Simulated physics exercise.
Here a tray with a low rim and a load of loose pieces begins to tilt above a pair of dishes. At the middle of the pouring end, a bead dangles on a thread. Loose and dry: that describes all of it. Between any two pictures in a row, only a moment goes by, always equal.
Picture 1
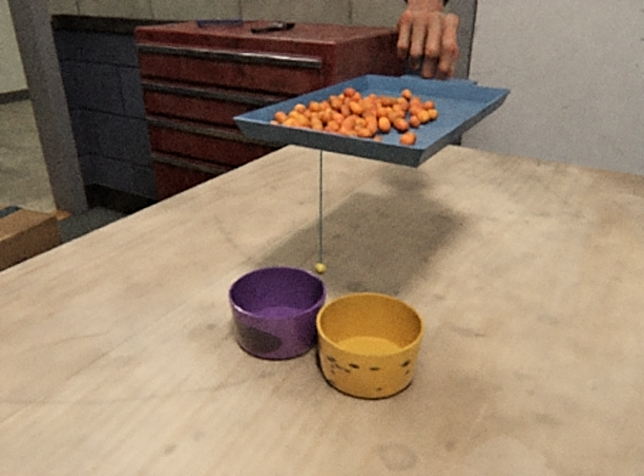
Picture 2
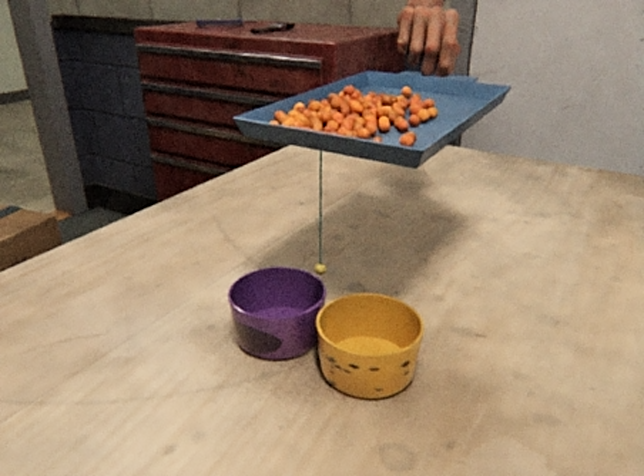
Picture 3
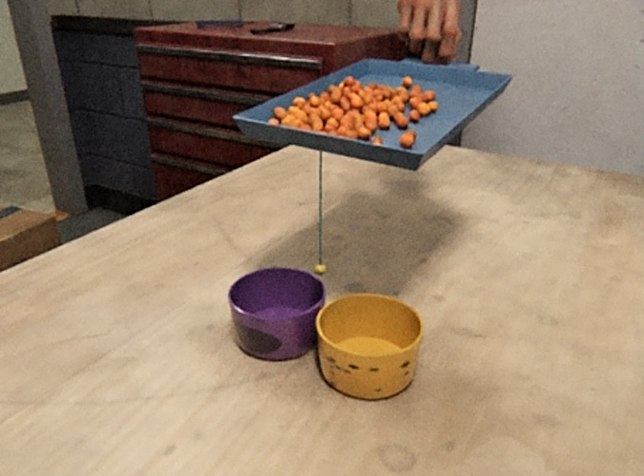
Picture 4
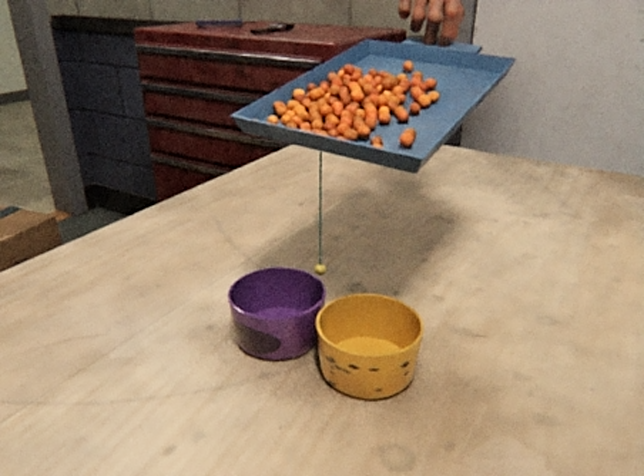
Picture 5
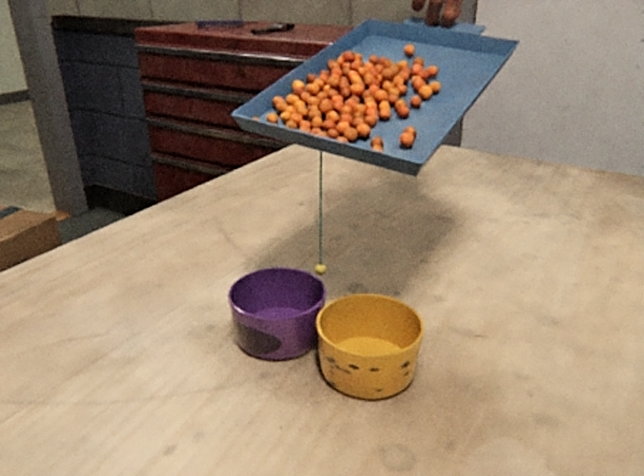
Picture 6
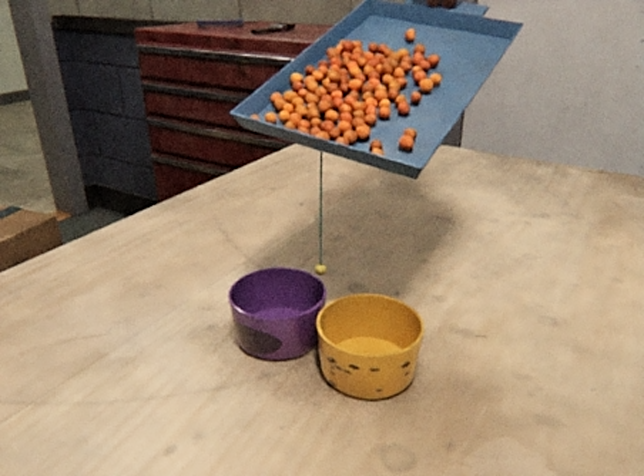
The clip shows a hand behind a blue tray of small orange-brown pieces above a purple dish and a yellow dish, a bead hanging beneath; the tray gradually tilts toward the viewer, its right corner lowest, and some pieces shift slightly.
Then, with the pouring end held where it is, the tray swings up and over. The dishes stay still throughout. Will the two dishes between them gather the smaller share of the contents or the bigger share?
The catch is better than half, if you ask me.
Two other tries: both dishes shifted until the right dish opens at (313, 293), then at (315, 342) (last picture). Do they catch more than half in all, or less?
At place one not up to half; at place two not up to half.
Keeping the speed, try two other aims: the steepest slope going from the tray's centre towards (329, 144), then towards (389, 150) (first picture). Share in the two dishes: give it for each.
For the first it's near 60 %, for the second near 70 %.
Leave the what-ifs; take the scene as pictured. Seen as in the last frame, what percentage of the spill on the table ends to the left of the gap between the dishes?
It comes to near 50 percent of the spill.
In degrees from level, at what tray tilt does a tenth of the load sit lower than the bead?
Around 75° at that moment.
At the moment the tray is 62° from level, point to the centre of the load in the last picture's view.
Centre estimate: (352, 121).
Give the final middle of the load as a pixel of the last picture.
(364, 361).
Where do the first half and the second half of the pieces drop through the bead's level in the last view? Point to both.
Early-half point (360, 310); late-half point (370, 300).
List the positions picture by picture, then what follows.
The first picture shows corners of the pouring end at (244, 117) and (418, 145), level; middle of the load at (346, 116), coated peanuts; left dish at (249, 332); right dish at (344, 370); bead on its thread at (321, 269).
The second picture shows corners of the pouring end at (243, 117) and (418, 146), level; middle of the load at (346, 115).
The third picture shows corners of the pouring end at (243, 116) and (418, 149), tipped barely, lowest at the right corner; middle of the load at (346, 110).
The fourth picture shows corners of the pouring end at (242, 114) and (417, 153), tipped a little, lowest at the right corner; middle of the load at (346, 102).
The fifth picture shows corners of the pouring end at (241, 112) and (417, 157), tipped a little, lowest at the right corner; middle of the load at (346, 95).
The sixth picture shows corners of the pouring end at (240, 111) and (417, 161), tipped clearly, lowest at the right corner; middle of the load at (355, 86), a small part on the move; left dish at (249, 333); right dish at (344, 371).
Soon after the last picture, tray tipped steeply; nearly all on the tray; a stray few in the right dish; a small part in the air.
A little later, tray tipped past a quarter turn; a small part on the tray; about half in the right dish; a small part in the left dish; a small part outside both; about a quarter in the air.
Later still, tray tipped past a quarter turn; about two thirds in the right dish; a small part in the left dish; about a quarter outside both.
At rest, tray tipped past a quarter turn; about two thirds in the right dish; a small part in the left dish; about a quarter outside both.
